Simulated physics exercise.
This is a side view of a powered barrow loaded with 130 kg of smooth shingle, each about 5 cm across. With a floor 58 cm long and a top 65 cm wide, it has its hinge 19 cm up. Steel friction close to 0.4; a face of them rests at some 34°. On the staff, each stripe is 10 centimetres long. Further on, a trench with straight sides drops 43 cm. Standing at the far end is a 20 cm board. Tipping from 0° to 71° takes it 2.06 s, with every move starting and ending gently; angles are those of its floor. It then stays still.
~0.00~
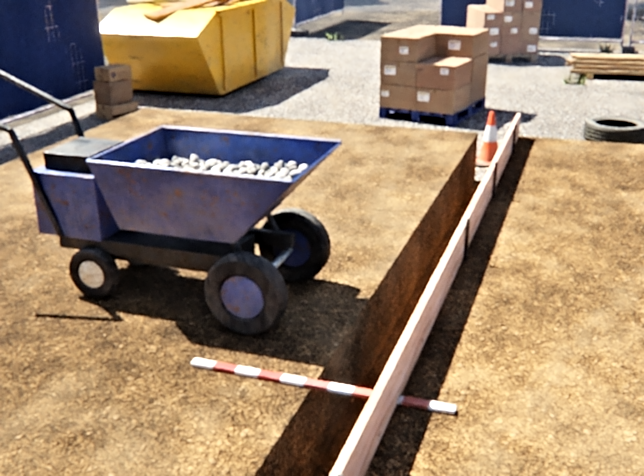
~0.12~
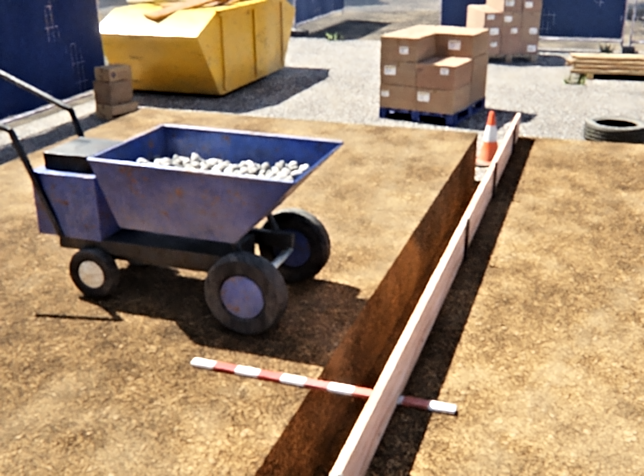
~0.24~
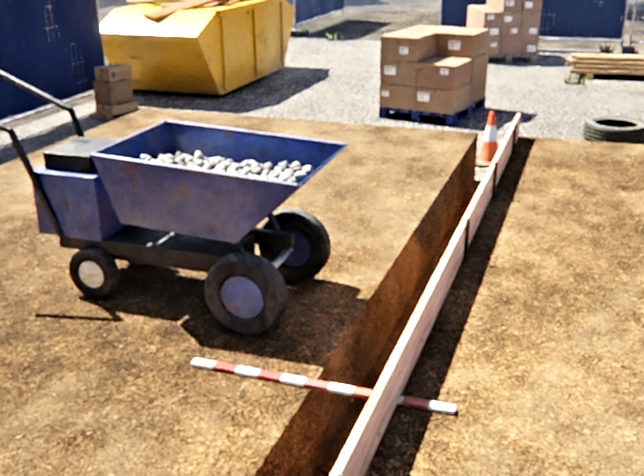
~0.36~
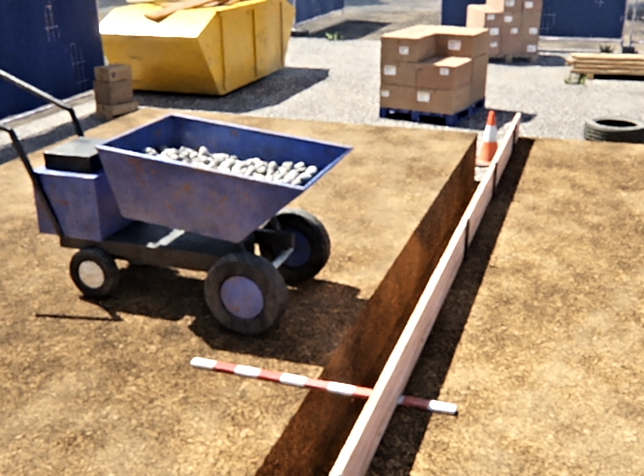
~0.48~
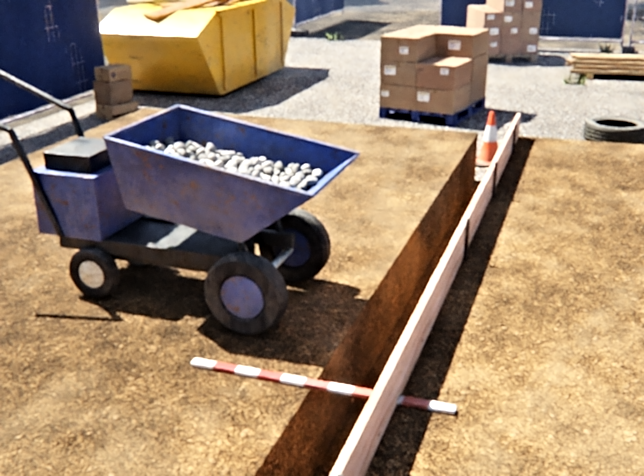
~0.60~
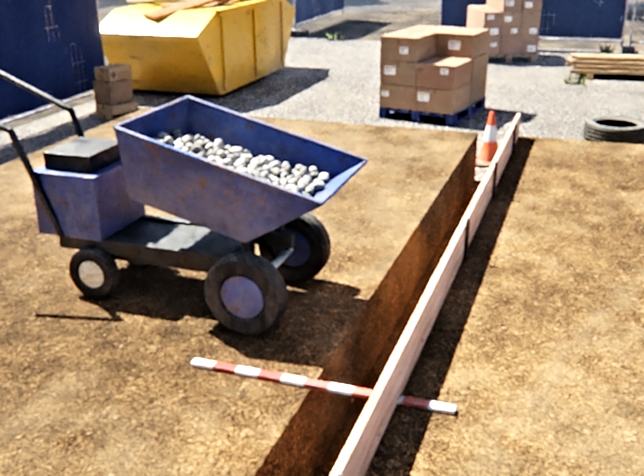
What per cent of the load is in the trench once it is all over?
76 %.
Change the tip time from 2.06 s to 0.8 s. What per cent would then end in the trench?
With that change, it comes to around 70 per cent.
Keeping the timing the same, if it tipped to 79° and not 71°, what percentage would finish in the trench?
Share in trench: Approx. 85%.
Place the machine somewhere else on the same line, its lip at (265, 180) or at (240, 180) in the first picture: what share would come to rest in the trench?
100 and 100 %.
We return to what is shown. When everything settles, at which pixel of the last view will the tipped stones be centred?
I'd put it close to (402, 385).
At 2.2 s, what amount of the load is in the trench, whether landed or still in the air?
Roughly 45% by that time.
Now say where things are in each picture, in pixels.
In the first picture, the tray is at 0°, its lip at (292, 183); the top of the load is at (221, 167).
The second picture shows lip at (293, 183), floor tilted 1°, highest stones at (201, 164); the stones move at 0.1 m/s on average.
The third picture shows lip at (298, 186), floor tilted 3°, highest stones at (190, 161); the stones move at 0.2 m/s on average.
In the fourth picture, the tray is at 6°, its lip at (304, 190); the top of the load is at (186, 156); the stones move at 0.3 m/s on average.
The fifth picture shows lip at (313, 196), floor tilted 10°, highest stones at (184, 148); the stones move at 0.3 m/s on average.
In the sixth picture, the tray is at 15°, its lip at (322, 204); the top of the load is at (189, 141); the stones move at 0.4 m/s on average.
After 1.5 s the floor is at 60°; 97 % in the tray, 3 % in the trench; the foremost stones are at (409, 285).
After 2.2 s the floor is at 71°; 37 % in the tray, 43 % in the trench, 21 % past the trench; the foremost stones are at (566, 341).
After 2.5 s the floor is at 71°; 14 % in the tray, 63 % in the trench, 23 % past the trench; the foremost stones are at (614, 367).
After 4.5 s the floor is at 71°; 0 % in the tray, 76 % in the trench, 23 % past the trench; the foremost stones are at (624, 359).
